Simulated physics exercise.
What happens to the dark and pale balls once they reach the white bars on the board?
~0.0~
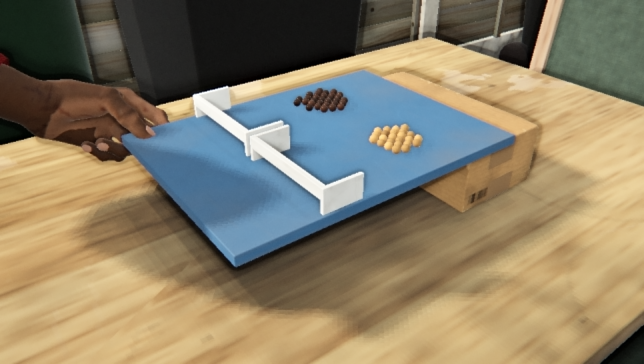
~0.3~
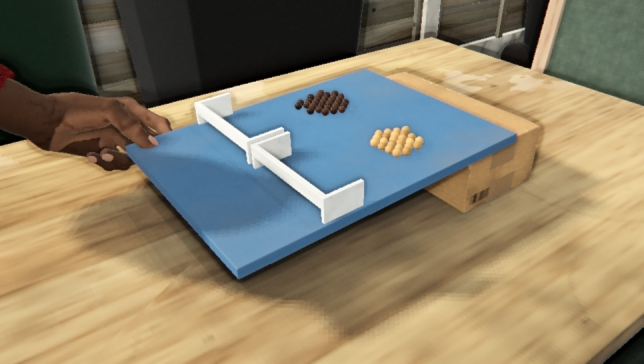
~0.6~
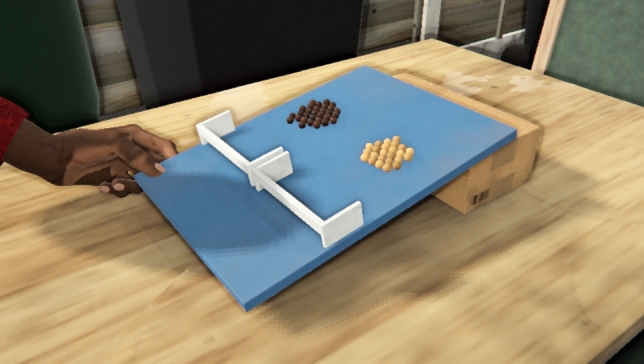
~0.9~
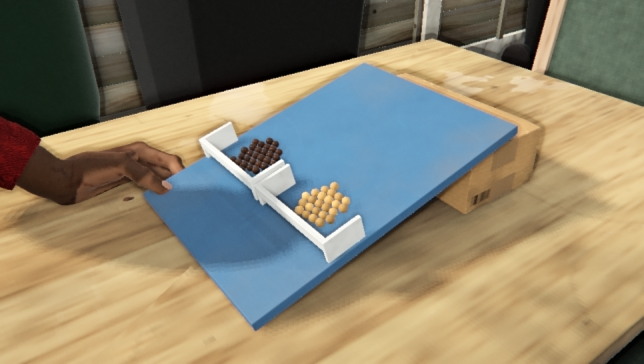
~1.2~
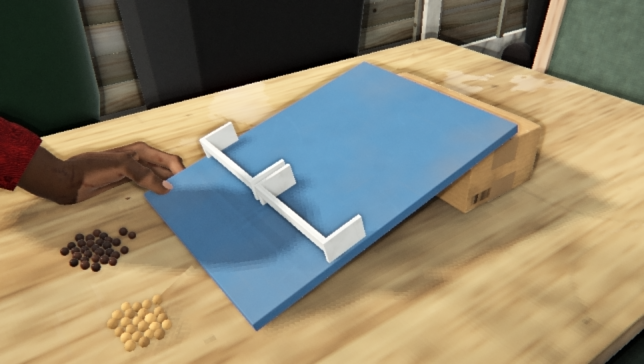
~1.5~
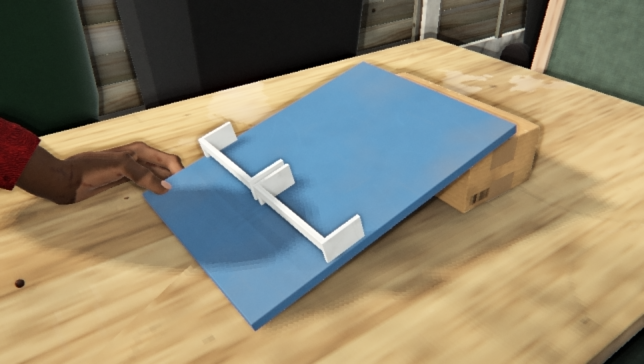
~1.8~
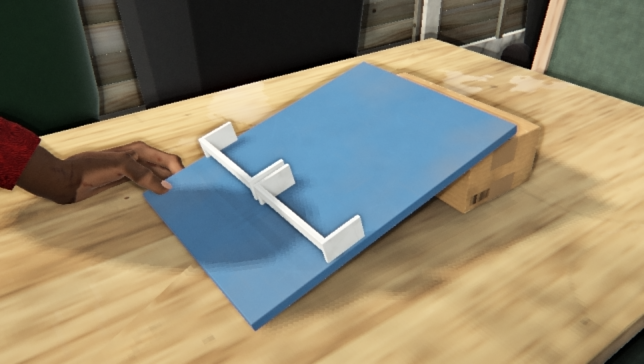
Both the dark balls and the pale balls get through under the white bars and roll off the board onto the table.
